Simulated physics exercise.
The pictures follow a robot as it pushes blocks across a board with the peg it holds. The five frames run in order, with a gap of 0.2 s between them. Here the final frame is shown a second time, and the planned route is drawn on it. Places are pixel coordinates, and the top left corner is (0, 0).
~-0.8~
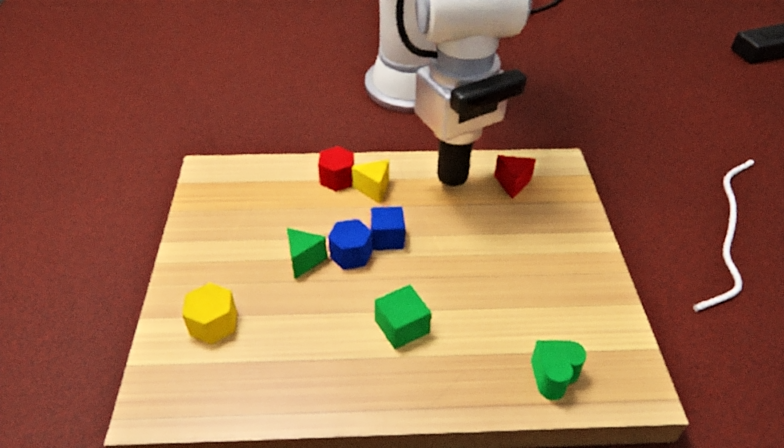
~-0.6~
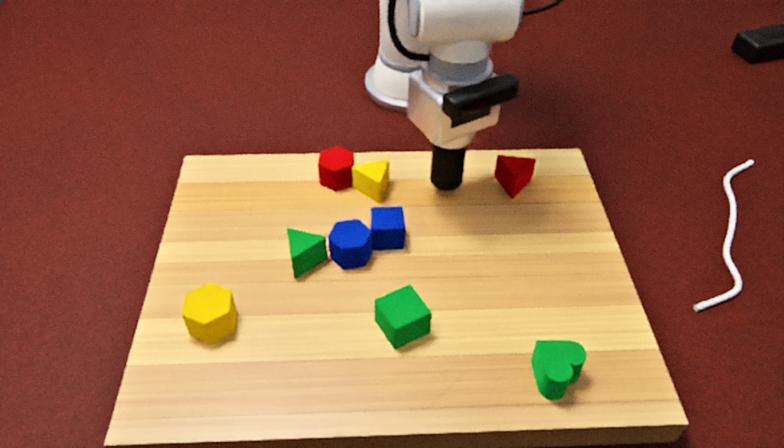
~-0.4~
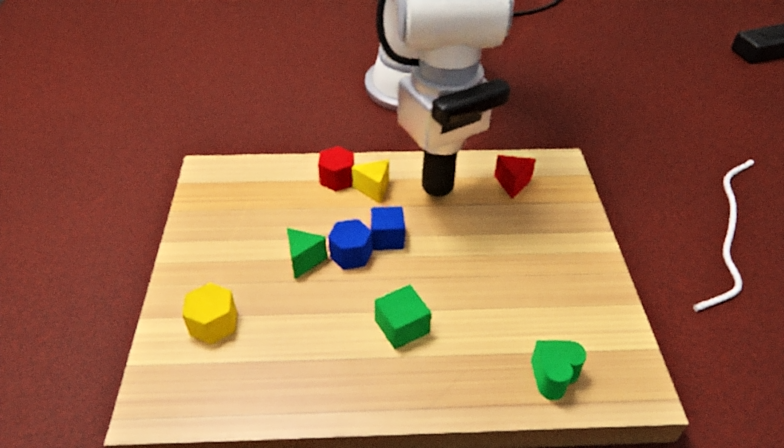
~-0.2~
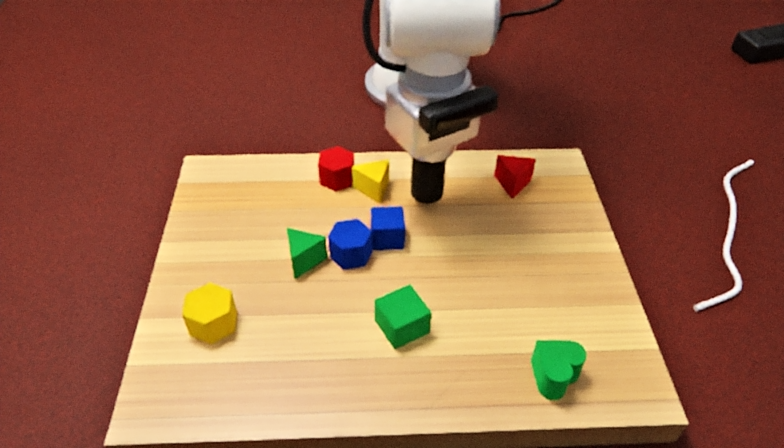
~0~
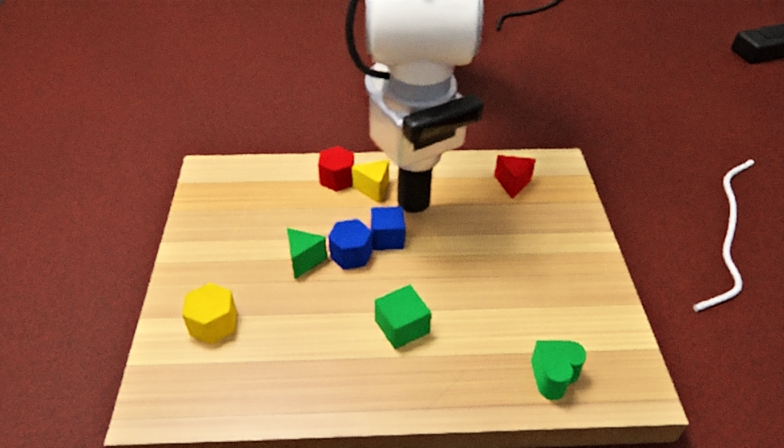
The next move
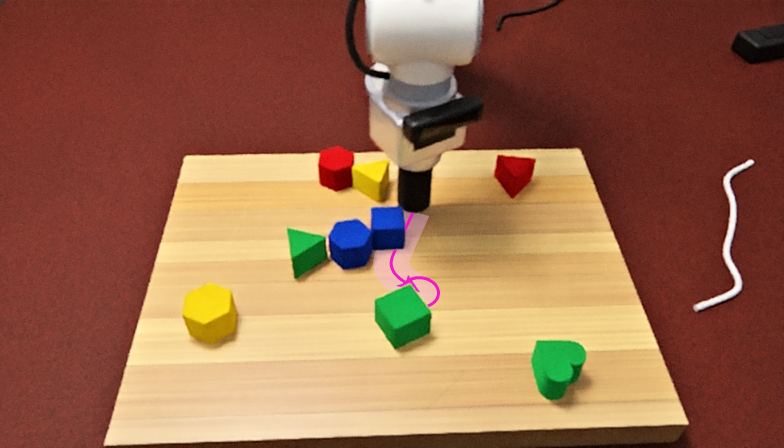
On a wooden board, a robot arm moves its black peg left and slightly nearer among still, coloured blocks.
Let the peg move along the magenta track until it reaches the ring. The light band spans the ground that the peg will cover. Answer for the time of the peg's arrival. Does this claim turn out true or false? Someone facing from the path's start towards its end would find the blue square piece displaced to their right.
Answer: True.
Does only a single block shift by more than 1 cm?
No, that is not how it ends up.
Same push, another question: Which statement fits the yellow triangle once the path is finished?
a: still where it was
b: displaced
(a)
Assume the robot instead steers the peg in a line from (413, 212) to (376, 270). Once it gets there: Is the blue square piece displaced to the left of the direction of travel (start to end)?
In short: Yes.
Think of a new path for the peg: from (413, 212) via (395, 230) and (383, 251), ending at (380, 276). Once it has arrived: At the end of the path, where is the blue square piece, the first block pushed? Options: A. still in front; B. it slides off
My pick is A.
Path on the board, from (413, 212) via (401, 238) and (392, 268), ending at (420, 292).
On the path given first. One third of the way, peg at (401, 229); green triangle at (297, 241); blue hexagonal block at (341, 242), turned 45° clockwise; blue square piece at (378, 241).
Two thirds of the way, peg at (392, 258); green triangle at (297, 241); blue hexagonal block at (340, 242), turned 50° clockwise; blue square piece at (368, 268), turned 50° clockwise.
At the end, peg at (421, 282); green triangle at (297, 241); blue hexagonal block at (340, 242), turned 50° clockwise; yellow triangle in place; blue square piece at (367, 271), turned 60° clockwise; green square piece in place.
